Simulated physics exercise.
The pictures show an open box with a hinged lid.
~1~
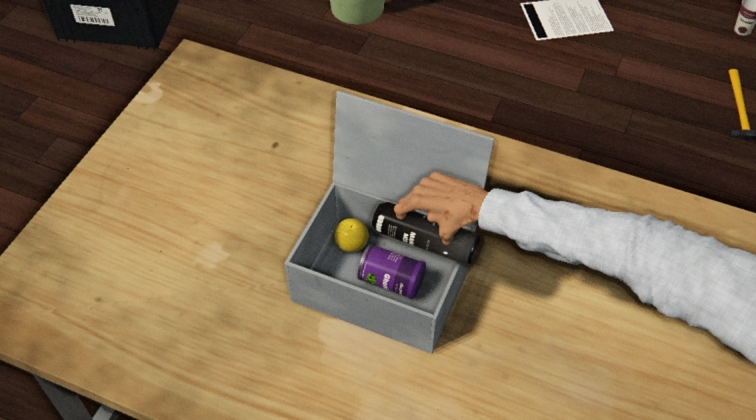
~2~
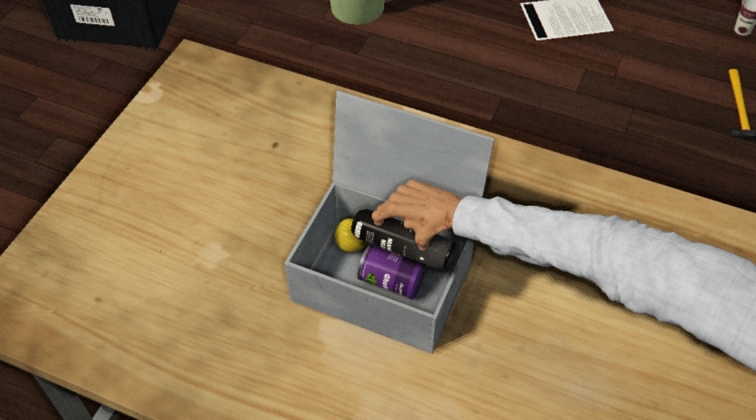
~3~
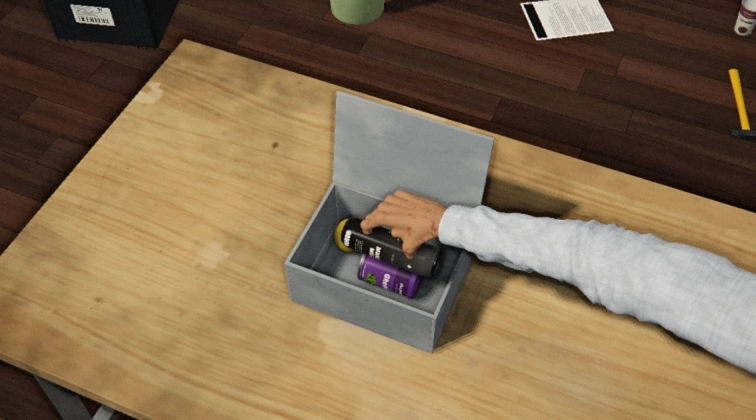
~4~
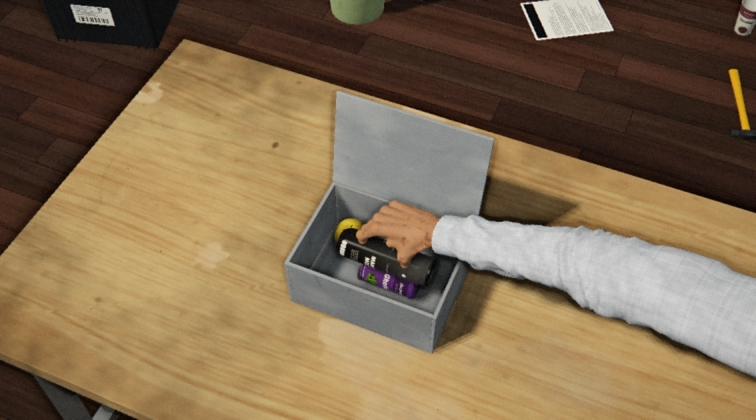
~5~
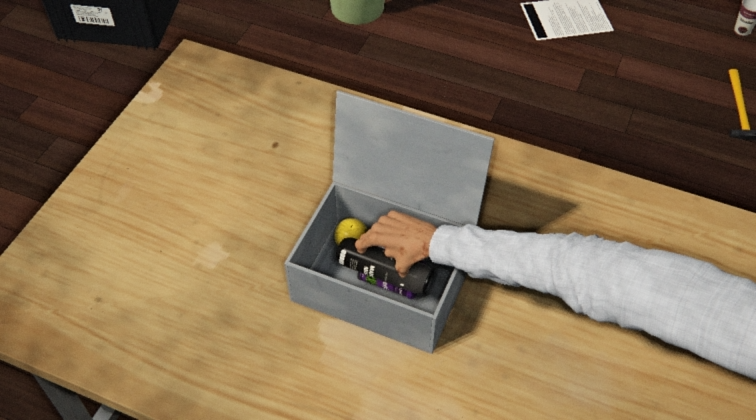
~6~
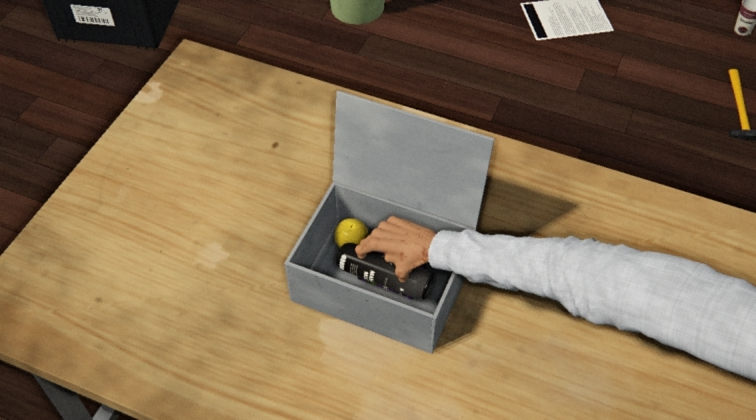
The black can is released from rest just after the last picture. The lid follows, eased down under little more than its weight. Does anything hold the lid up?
It shuts flat.
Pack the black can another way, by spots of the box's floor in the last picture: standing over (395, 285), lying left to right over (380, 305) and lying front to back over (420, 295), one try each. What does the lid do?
First try: It is held up; second try: It closes; third try: It closes.
Then, 0.30 s later than the last frame, black can moved about its own width near (377, 305).
Then, 1.50 s later than the last frame, lid 68° above the rim; black can moved about its own width near (379, 303); purple tin moved a little.
Then, 1.70 s later than the last frame, lid 46° above the rim; black can moved about its own width near (379, 303); purple tin moved a little.
Then, 1.90 s later than the last frame, lid 16° above the rim; black can moved about its own width near (379, 303); purple tin moved a little.
When it is over, lid shut; moved from the start, black can; the other 2 as before. End places, in pixels of the last picture, black can near (379, 303).
